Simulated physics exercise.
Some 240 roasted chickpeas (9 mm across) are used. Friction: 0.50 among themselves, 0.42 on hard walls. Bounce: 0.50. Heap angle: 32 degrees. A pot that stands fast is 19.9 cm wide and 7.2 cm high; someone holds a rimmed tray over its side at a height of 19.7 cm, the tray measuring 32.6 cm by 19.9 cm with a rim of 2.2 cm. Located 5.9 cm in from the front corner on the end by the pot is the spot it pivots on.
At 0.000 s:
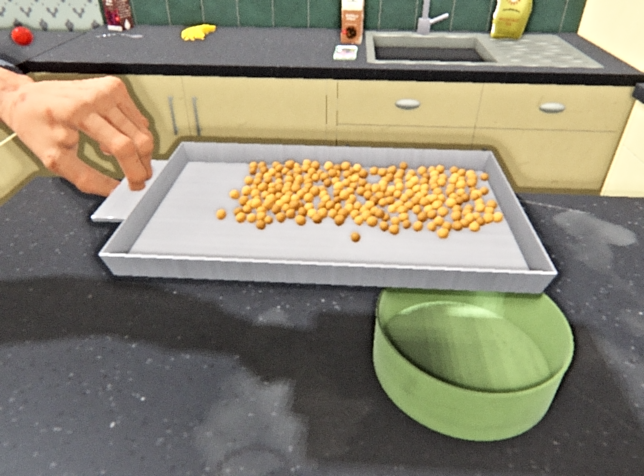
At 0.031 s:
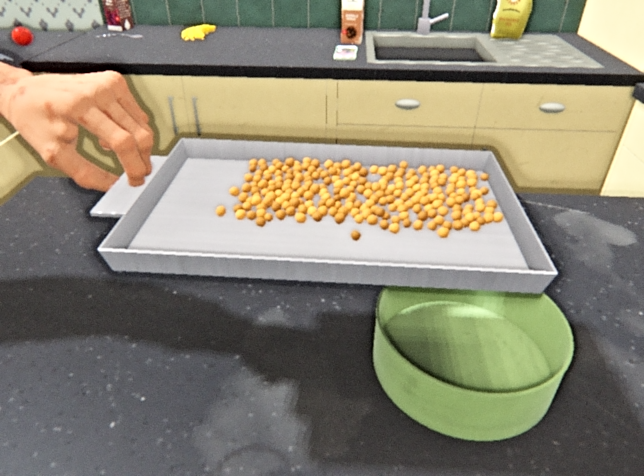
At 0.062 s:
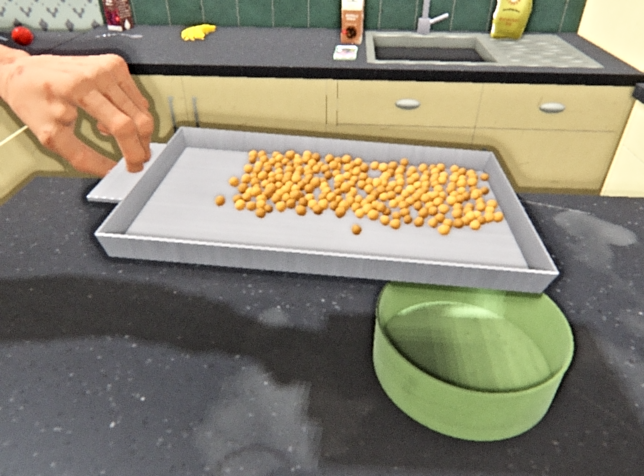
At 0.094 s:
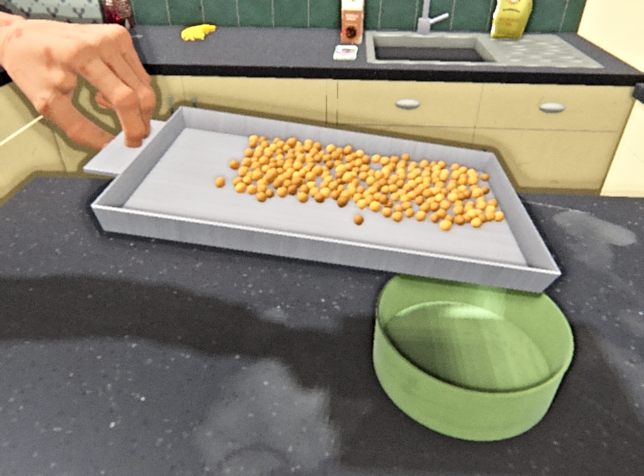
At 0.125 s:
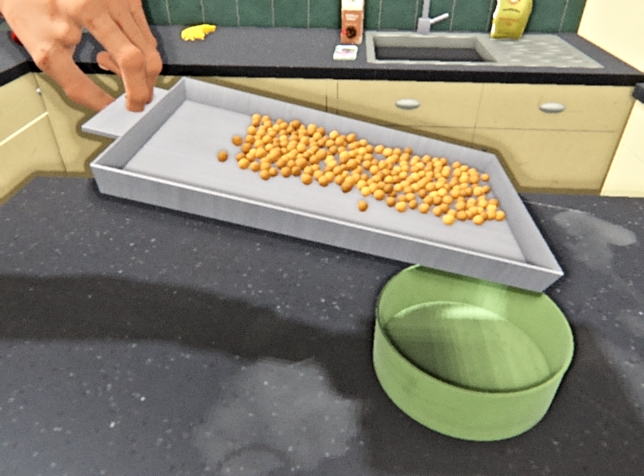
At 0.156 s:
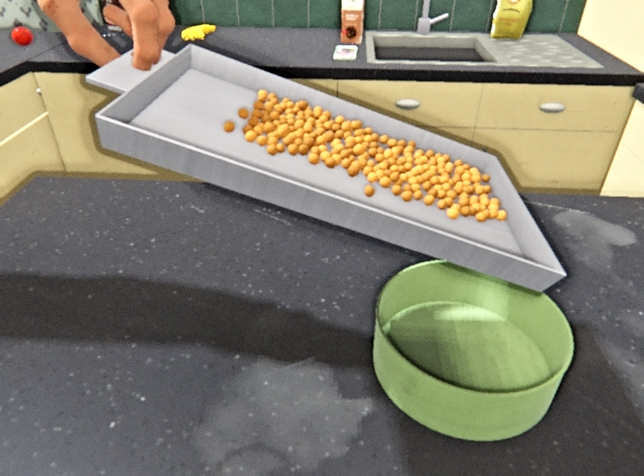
In a kitchen with cream cabinets and a sink along the back, a fixed camera looks slightly down on a dark speckled counter. A hand at the left holds a grey rimmed tray scattered with small round golden-orange chickpeas, its right end over a green round pot. The hand raises the tray's left end, slowly then faster, slanting it down rightward, while the chickpeas stay spread on it and the pot stays still.
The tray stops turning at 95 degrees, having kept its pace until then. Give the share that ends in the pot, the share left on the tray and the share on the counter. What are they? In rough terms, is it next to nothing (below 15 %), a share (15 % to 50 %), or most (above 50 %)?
Pot: It will be a sizable minority; tray: It will be a small minority; counter: It will be a majority.
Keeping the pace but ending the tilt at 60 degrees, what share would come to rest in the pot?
In that case it comes to about 10 in a hundred.
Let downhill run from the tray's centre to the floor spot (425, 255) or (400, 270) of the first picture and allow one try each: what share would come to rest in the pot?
First try: Around 5 percent; second try: Around 10 percent.
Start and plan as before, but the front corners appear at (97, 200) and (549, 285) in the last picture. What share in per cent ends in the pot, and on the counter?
That works out as pot 10 and counter 90.
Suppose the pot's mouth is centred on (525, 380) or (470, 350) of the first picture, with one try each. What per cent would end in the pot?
Try one: ~ 25 %; try two: ~ 20 %.
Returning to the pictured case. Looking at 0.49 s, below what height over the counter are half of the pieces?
Roughly 24 cm.
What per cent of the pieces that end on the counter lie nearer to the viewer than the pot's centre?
Some 30 per cent.
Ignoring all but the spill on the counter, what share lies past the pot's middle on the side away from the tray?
100 per cent.
Then, at 0.36 s, tilt 59 degrees; the tray holds 100 %, the pot 0 %.
After 0.49 s, tilt 85 degrees; the tray holds 100 %, the pot 0 %.
After 0.75 s, tilt 95 degrees; the tray holds 15 %, the pot 20 %.
At rest (1.6 s), pot 40 %, tray 0 %, counter 60 %.
